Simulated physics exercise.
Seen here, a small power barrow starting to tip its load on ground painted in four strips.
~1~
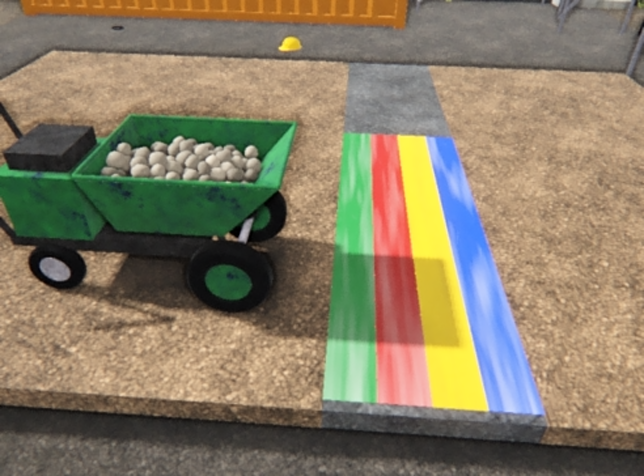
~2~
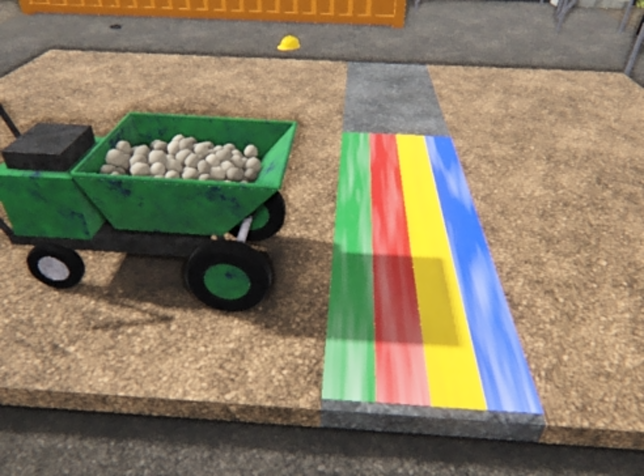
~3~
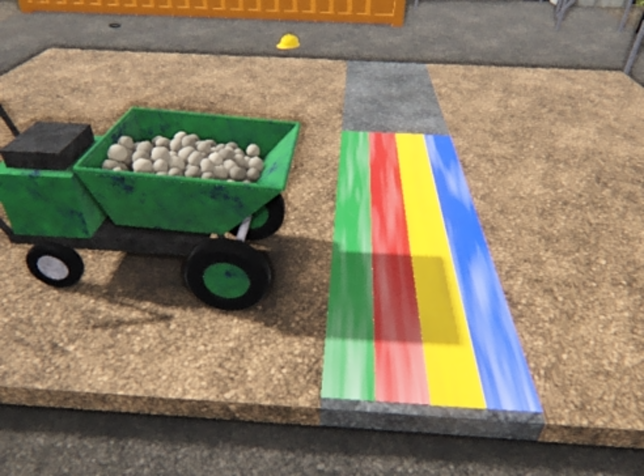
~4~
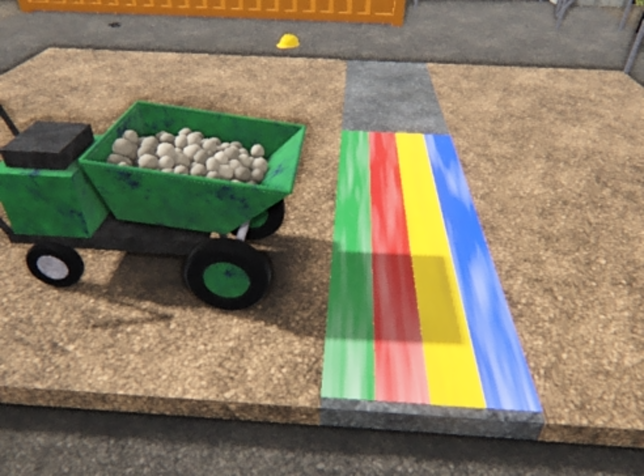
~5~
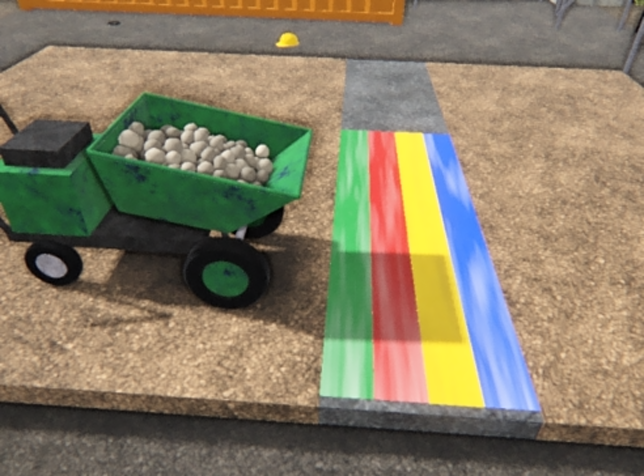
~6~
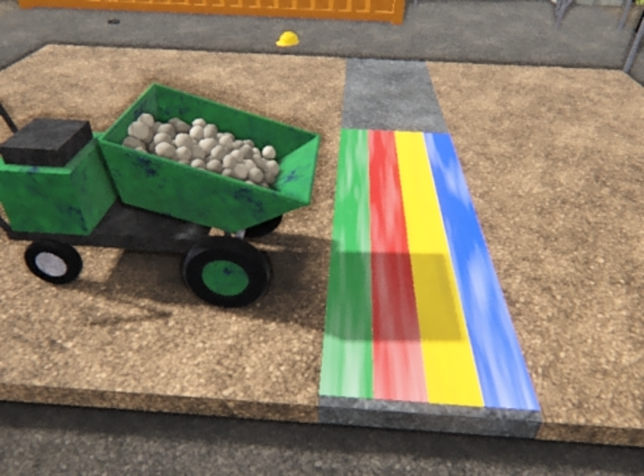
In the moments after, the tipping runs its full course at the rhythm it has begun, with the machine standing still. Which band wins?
The heap favours the red strip.
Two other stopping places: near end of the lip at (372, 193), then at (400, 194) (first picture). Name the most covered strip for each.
One: That blue strip. Two: Blue.
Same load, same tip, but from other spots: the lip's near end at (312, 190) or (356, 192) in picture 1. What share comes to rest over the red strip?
About 30 and 0 per cent.
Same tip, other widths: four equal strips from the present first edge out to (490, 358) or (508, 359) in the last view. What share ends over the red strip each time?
In turn 30 and 30 in a hundred.
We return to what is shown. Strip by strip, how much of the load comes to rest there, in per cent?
Green strip near 10; red strip near 35; yellow strip near 20; blue strip near 10.
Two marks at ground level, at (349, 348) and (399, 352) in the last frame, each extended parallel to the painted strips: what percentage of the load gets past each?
The first gives 70 %, the second 40 %.
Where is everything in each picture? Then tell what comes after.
In the first frame, lip of the skip near (278, 188), level; top of the load near (175, 170), river pebbles; green strip near (352, 347); red strip near (401, 351); yellow strip near (451, 354); blue strip near (501, 357).
In the second frame, lip of the skip near (278, 188), level; top of the load near (174, 168).
In the third frame, lip of the skip near (283, 189), tipped barely; top of the load near (177, 165).
In the fourth frame, lip of the skip near (290, 193), tipped a little; top of the load near (167, 152).
In the fifth frame, lip of the skip near (298, 197), tipped a little; top of the load near (167, 154).
In the sixth frame, lip of the skip near (308, 204), tipped clearly; top of the load near (176, 148); green strip near (348, 343); red strip near (397, 346); yellow strip near (447, 350); blue strip near (497, 353).
Shortly afterwards, skip tipped steeply; the whole lot in the skip.
Next, skip tipped right over; near two thirds in the skip; a little over the green strip; near a quarter over the red strip.
Some moments later, skip tipped right over; near a quarter in the skip; a little over the green strip; near a third over the red strip; near a quarter over the yellow strip; a little over the blue strip; only a few off the paint.
In the end, skip tipped right over; near a quarter in the skip; a little over the green strip; near a third over the red strip; near a quarter over the yellow strip; a little over the blue strip; only a few off the paint.
